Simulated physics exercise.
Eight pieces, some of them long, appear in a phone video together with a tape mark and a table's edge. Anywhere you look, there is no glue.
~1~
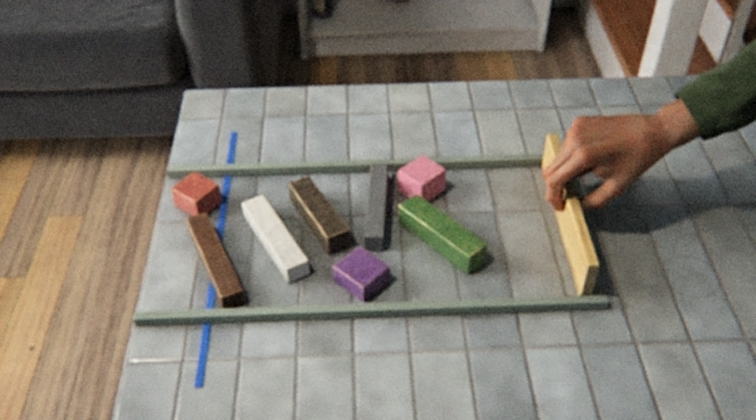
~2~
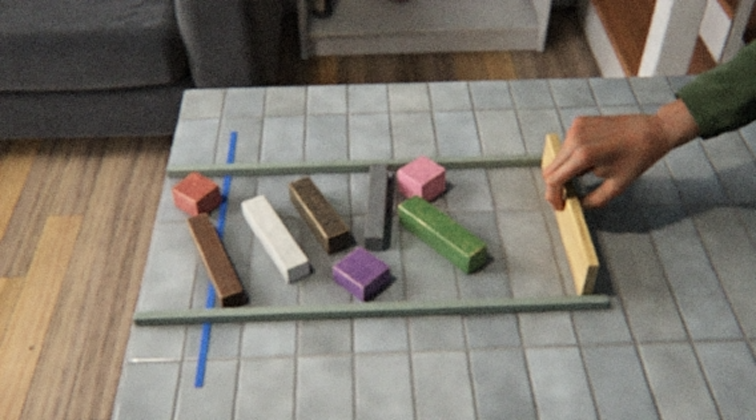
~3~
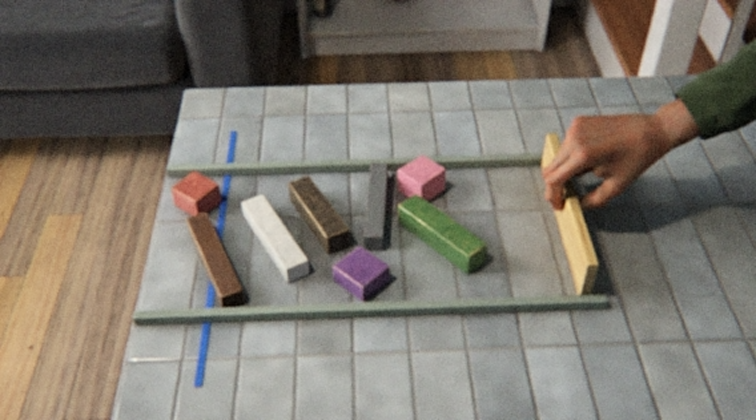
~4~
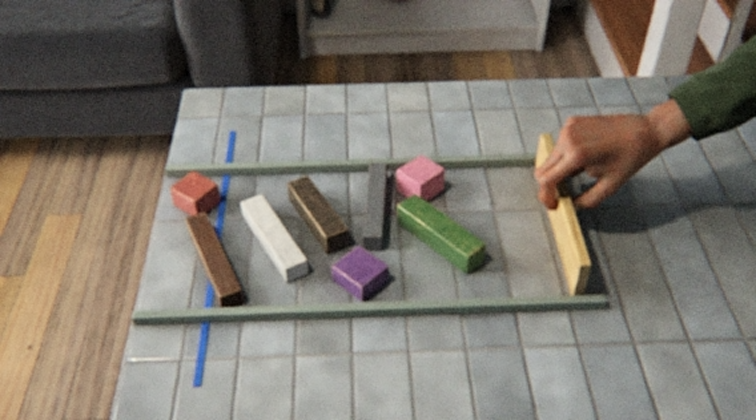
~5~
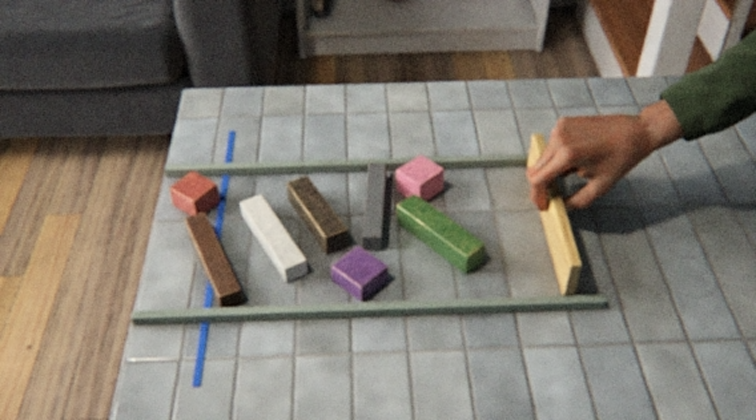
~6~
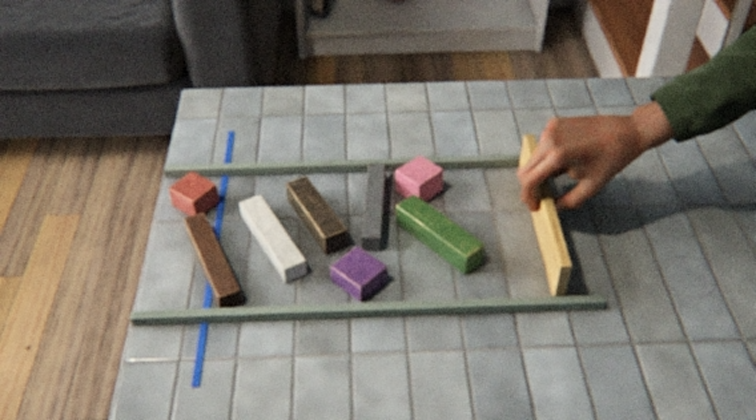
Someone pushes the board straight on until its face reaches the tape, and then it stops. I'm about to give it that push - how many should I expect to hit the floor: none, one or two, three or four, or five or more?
Expect three or four.
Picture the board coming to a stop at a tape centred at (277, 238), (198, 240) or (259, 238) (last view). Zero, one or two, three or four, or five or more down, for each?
The three counts come out as none, three to four and none.
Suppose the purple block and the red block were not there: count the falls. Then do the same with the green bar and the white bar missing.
The count is 2 in the first case and 1 in the second.
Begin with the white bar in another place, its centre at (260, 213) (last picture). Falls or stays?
So the white bar slips away.
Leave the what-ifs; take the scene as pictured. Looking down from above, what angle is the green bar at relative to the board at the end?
It comes to around 0 degrees.
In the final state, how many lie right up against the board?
2 of them.
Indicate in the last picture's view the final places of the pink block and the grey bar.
Listed as asked: First (204, 190), and then (176, 217).
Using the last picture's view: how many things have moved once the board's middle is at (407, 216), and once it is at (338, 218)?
The counts are 4 and 6.
Soon after, none off yet; red block at rest near (194, 195); brown bar at rest near (212, 259); white bar at rest near (272, 237).
After that, none off yet; red block at rest near (194, 195); brown bar moving near (205, 261); white bar displaced a little near (230, 240).
In the end, the number that fall off is three or four; gone, white bar, brown bar and red block.
